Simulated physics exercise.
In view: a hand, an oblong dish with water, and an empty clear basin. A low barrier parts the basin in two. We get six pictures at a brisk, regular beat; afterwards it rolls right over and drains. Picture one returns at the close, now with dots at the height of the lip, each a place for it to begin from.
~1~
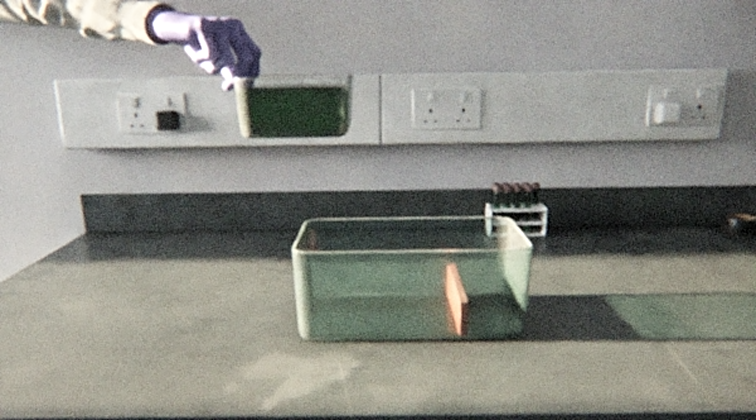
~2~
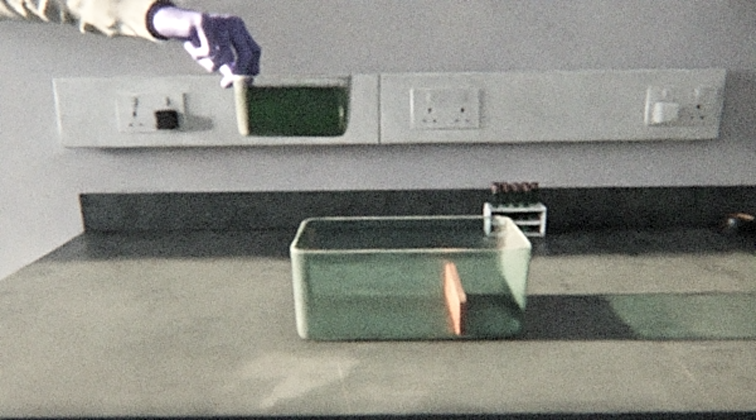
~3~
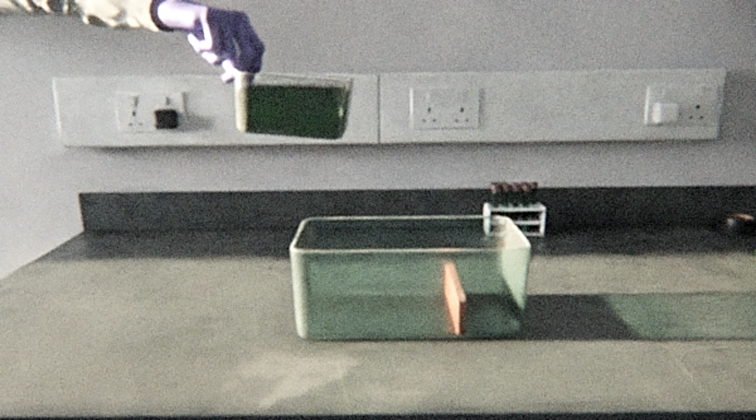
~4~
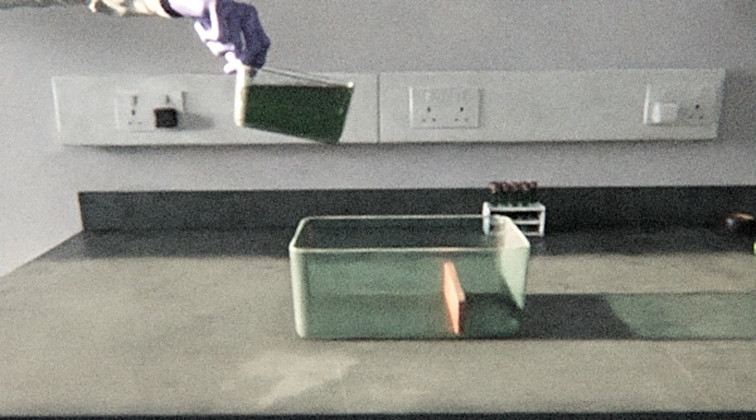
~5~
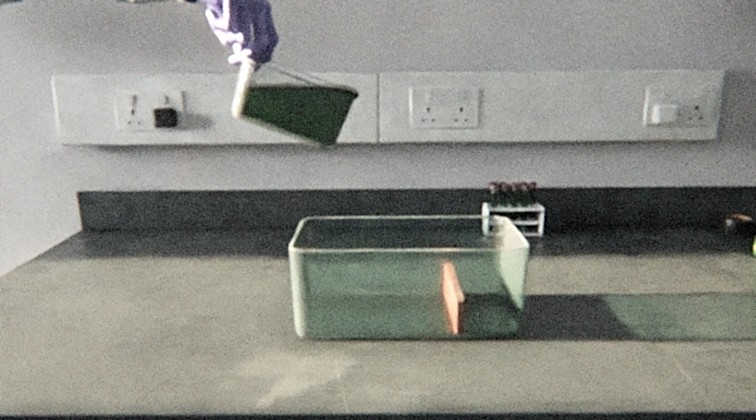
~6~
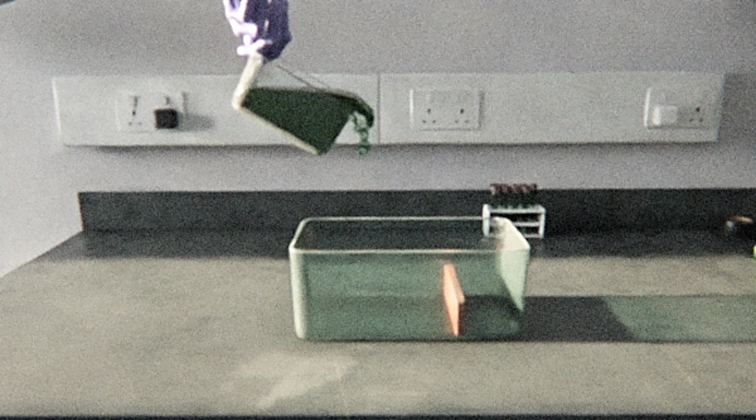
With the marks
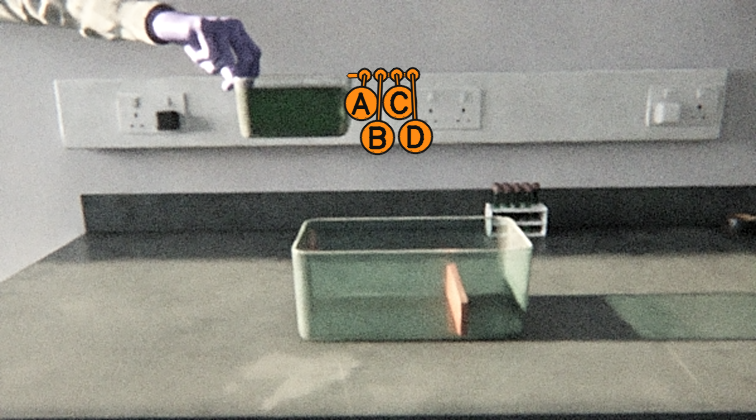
A purple-gloved hand tilting a dish of dark green liquid rightward above a clear basin, the liquid starting to pour over its lip.
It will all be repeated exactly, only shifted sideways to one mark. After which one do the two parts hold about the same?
C.
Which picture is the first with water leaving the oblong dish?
Picture 5.
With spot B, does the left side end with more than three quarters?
No.
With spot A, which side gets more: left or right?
The left one.
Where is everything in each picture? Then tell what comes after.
In the first frame, upright, lip at (349, 75); basin from (300, 337) to (524, 334); top of the wall at (457, 281); nothing has left yet.
In the second frame, upright, lip at (348, 76); nothing has left yet.
In the third frame, tipped about 5°, lip at (350, 79); nothing has left yet.
In the fourth frame, tipped about 12°, lip at (352, 85); nothing has left yet.
In the fifth frame, tipped about 20°, lip at (353, 94); water is over the lip, down to (353, 94).
In the sixth frame, tipped about 31°, lip at (355, 106); water is over the lip, down to (361, 150).
In orange, A at (364, 75); B at (380, 75); C at (396, 74); D at (412, 74).
With A, about 94 % ends left of the wall and 4 % right of it.
With B, about 67 % ends left of the wall and 31 % right of it.
With C, about 48 % ends left of the wall and 51 % right of it.
With D, about 36 % ends left of the wall and 62 % right of it.
